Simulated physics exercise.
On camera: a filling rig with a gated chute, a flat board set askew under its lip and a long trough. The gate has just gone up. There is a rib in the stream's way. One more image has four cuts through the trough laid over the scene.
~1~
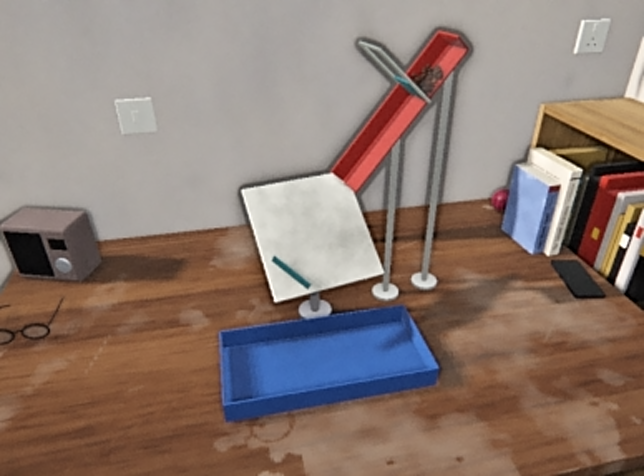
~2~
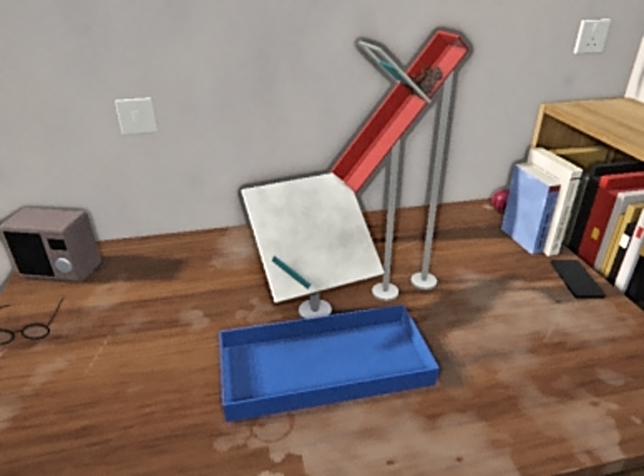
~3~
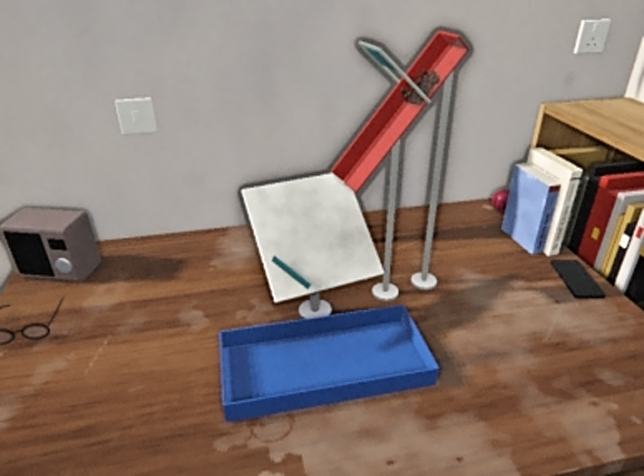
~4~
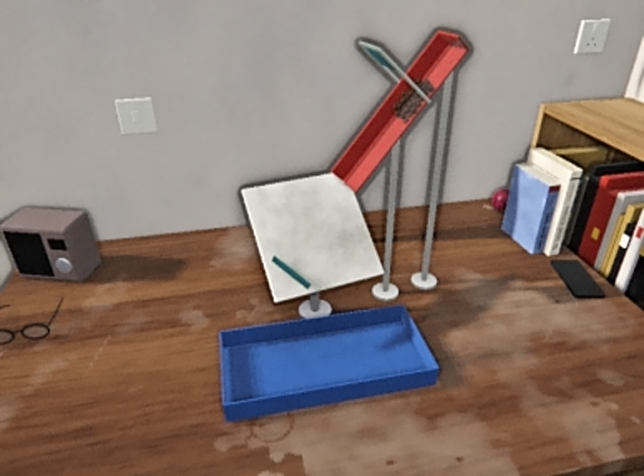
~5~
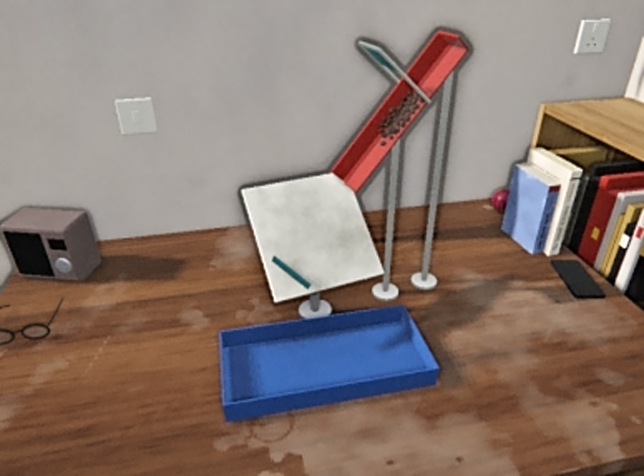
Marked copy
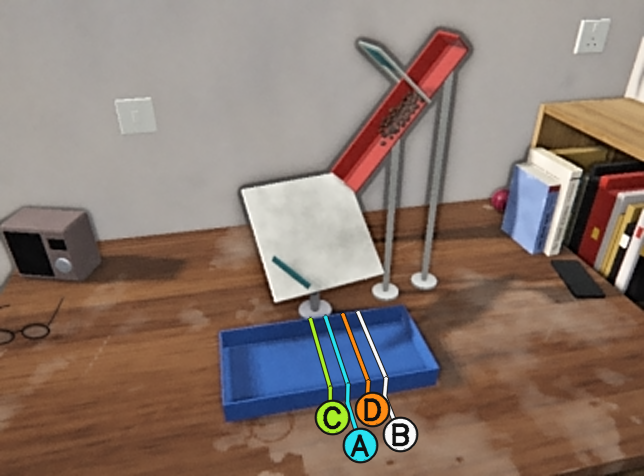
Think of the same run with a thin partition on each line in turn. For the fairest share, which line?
Go for A.
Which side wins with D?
More lands on the left.
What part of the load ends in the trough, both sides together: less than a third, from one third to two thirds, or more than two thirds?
It is more than two thirds.
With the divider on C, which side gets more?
Right.
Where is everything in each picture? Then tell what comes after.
Load behind the gate near (425, 85), flat chocolate drops; lip of the chute near (349, 187), sloping steeply, in the first picture.
Middle of the board near (313, 231), tilted fairly steeply; middle of its low edge near (332, 287); of its high edge near (296, 180), in the second picture.
Front corners of the trough near (224, 405) and (438, 368), empty; front of the load near (415, 102), in the third picture.
Middle of the load near (414, 100); its front near (406, 121), close to a quarter of the way to the lip; rib from (274, 256) to (311, 285), in the fourth picture.
Middle of the load near (401, 118); its front near (383, 143), close to half of the way to the lip, in the fifth picture.
On the marked copy, line A crosses the front rim at (347, 384); line B crosses the front rim at (385, 377); line C crosses the front rim at (330, 387); line D crosses the front rim at (367, 380).
With A, of what is caught, close to half on the left of the divider, close to half on the right.
With B, of what is caught, all but a few on the left of the divider, only a few on the right.
With C, of what is caught, only a few on the left of the divider, all but a few on the right.
With D, of what is caught, all but a few on the left of the divider, a small share on the right.
